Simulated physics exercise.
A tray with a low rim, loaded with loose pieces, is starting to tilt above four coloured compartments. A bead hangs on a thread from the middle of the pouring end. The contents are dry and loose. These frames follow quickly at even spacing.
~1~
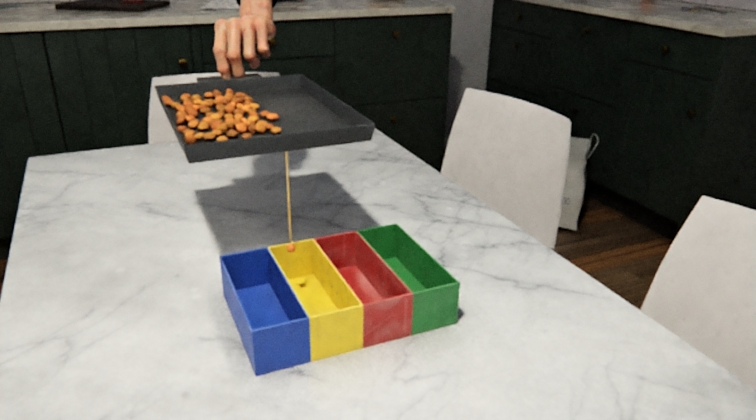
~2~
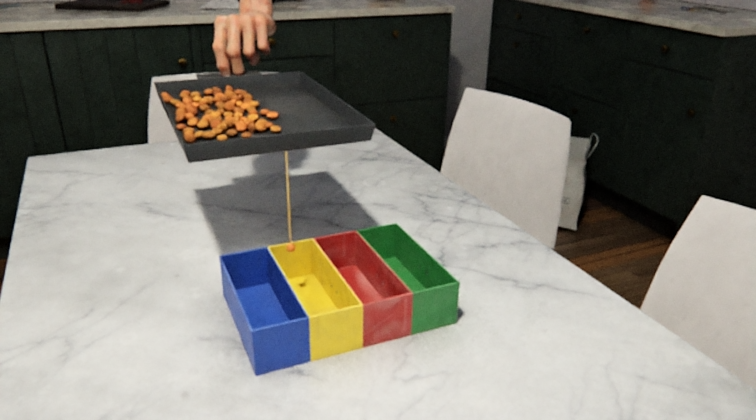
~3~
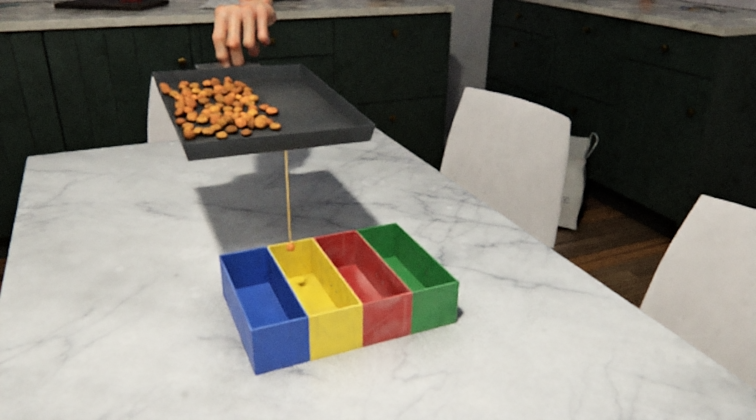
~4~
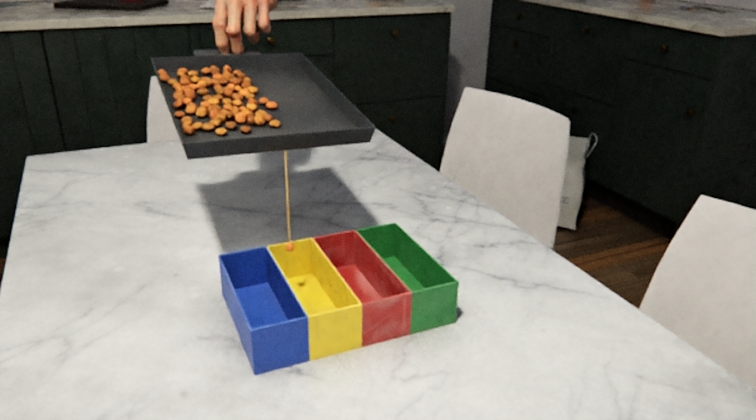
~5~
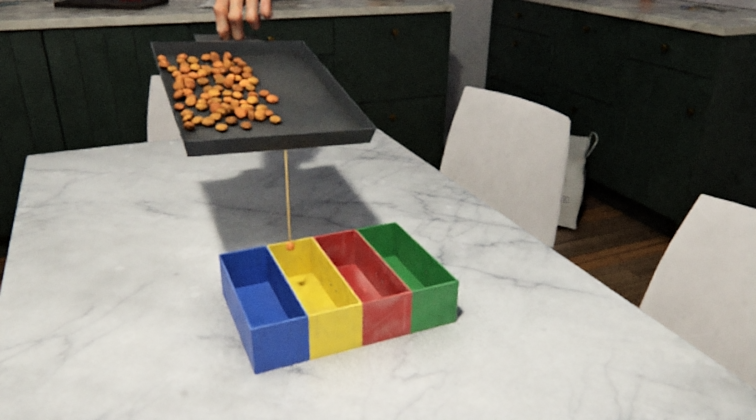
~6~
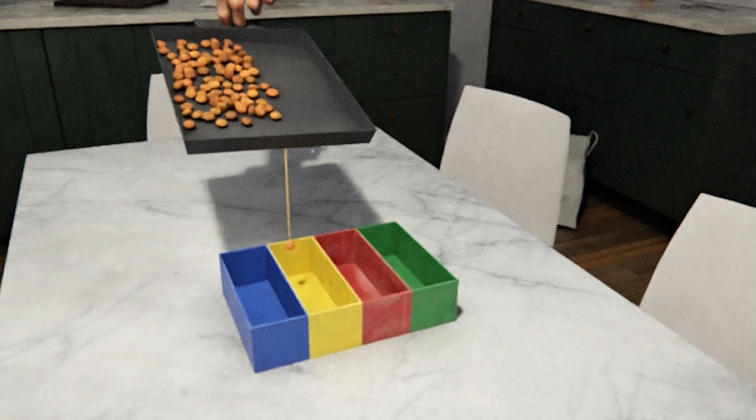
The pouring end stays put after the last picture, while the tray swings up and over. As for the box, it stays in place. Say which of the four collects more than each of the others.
The red one collects the most.
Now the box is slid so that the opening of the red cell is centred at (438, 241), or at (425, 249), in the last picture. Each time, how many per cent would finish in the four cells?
About 60 % and 70 %.
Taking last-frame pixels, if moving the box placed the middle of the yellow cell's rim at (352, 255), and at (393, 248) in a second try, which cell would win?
The first time it is the yellow cell; the second time it is blue.
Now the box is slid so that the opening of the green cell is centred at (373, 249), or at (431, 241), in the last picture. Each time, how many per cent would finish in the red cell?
First position: Some 40 %; second position: Some 20 %.
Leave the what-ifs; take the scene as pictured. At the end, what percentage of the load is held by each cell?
Estimated shares - blue cell close to 20, yellow cell close to 20, red cell close to 40, green cell close to 20.
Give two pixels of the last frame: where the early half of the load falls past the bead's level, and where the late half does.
Around (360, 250) first; around (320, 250) second.
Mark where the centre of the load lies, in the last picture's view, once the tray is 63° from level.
The middle of the pieces sits at roughly (305, 134).
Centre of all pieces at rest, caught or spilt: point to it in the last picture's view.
Centre at rest, last view: Approx. (355, 305).
Soon, tray tipped steeply; nearly all on the tray; a small part falling or outside the box.
A while on, tray tipped past a quarter turn; about a third on the tray; about a quarter in the red cell; a small part in the yellow cell; a small part in the green cell; a small part in the blue cell; about a quarter falling or outside the box.
Towards the end, tray tipped past a quarter turn; about a third in the red cell; about a quarter in the yellow cell; about a quarter in the blue cell; a small part in the green cell; a stray few falling or outside the box.
Finally, tray tipped past a quarter turn; about a third in the red cell; about a quarter in the yellow cell; about a quarter in the blue cell; a small part in the green cell; a stray few outside the box.
